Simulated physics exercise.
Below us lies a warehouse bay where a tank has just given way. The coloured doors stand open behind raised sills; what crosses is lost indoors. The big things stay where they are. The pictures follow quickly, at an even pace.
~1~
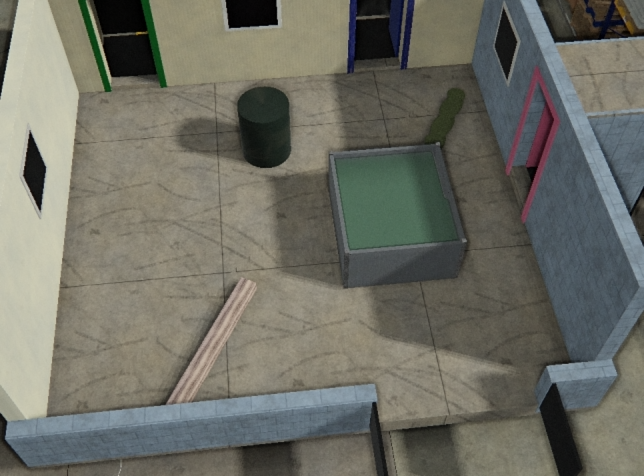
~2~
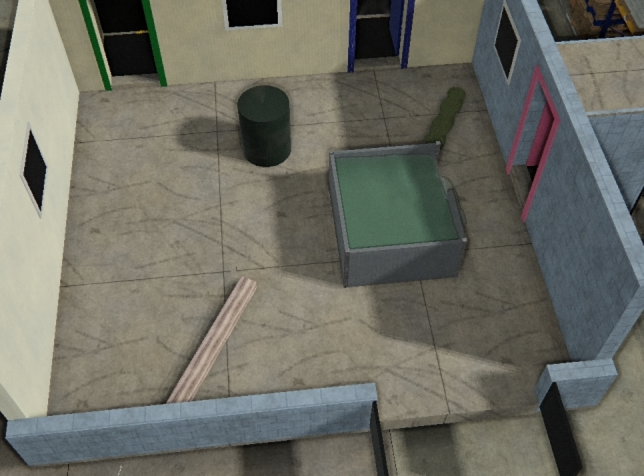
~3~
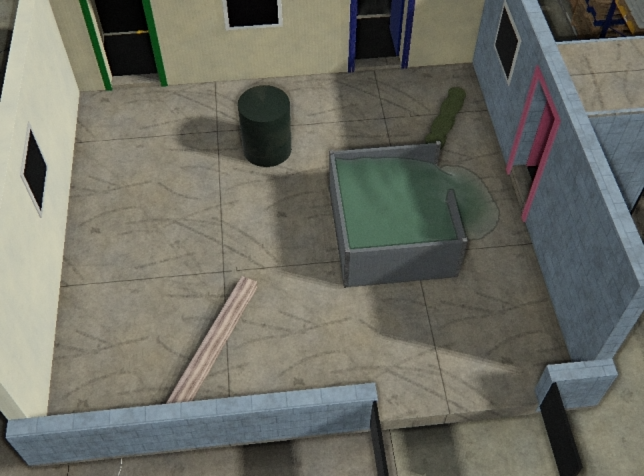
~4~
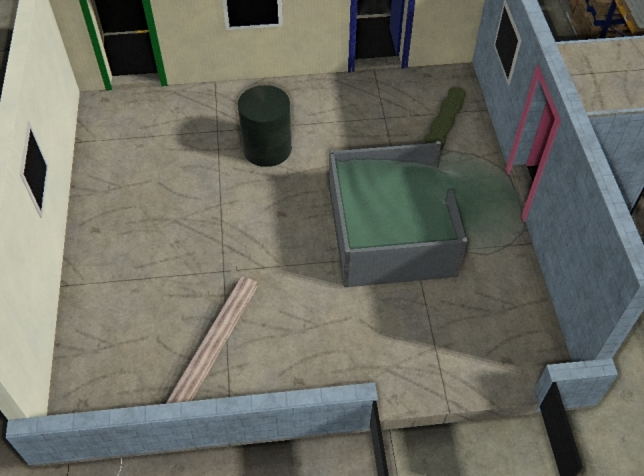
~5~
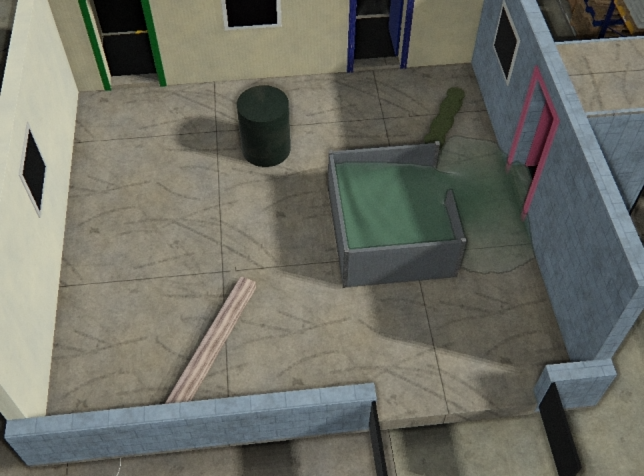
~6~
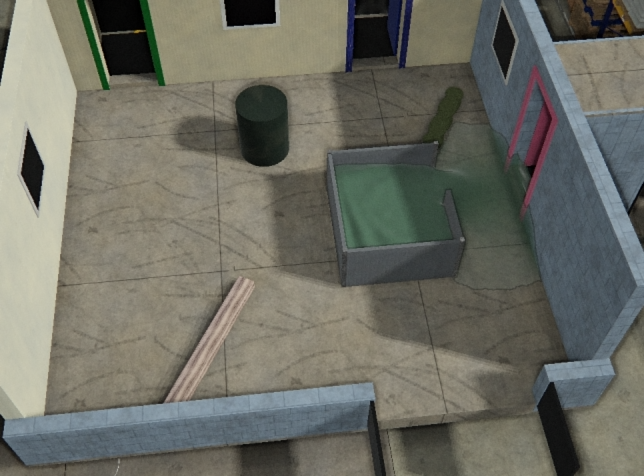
Green water pours from the gray tank's right side and spreads to the pink doorway.
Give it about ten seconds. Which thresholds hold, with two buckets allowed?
The green door stays under that; the blue door stays under that; the pink door takes more than that.
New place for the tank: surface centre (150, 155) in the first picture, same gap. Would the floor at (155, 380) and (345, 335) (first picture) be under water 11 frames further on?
In that order: No water, wet.
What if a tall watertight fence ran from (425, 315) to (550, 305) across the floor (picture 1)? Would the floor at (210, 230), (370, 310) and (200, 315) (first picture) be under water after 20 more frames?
In that order: Free of water, wet, dry.
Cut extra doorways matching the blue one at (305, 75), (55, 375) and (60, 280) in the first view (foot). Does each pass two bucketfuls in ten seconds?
In that order: Holds, takes less, stays under.
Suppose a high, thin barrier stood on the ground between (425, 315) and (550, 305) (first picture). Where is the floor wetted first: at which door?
I say the pink-painted one.
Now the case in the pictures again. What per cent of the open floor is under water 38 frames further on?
Close to 65 %.
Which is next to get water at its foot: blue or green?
That is the blue one.
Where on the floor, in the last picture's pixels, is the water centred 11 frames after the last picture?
Near (438, 203).
A moment on, water covers 15 % of the floor; the green door not reached, the blue door not reached, the pink door far over two buckets in.
Next, water covers 20 % of the floor; the green door not reached, the blue door wet at the sill, nothing in, the pink door far over two buckets in.
Then, water covers 40 % of the floor; the green door not reached, the blue door wet at the sill, nothing in, the pink door far over two buckets in.
Later, water covers 65 % of the floor; the green door wet at the sill, nothing in, the blue door wet at the sill, nothing in, the pink door far over two buckets in.
In the end, water covers 85 % of the floor; the green door wet at the sill, nothing in, the blue door wet at the sill, nothing in, the pink door far over two buckets in.
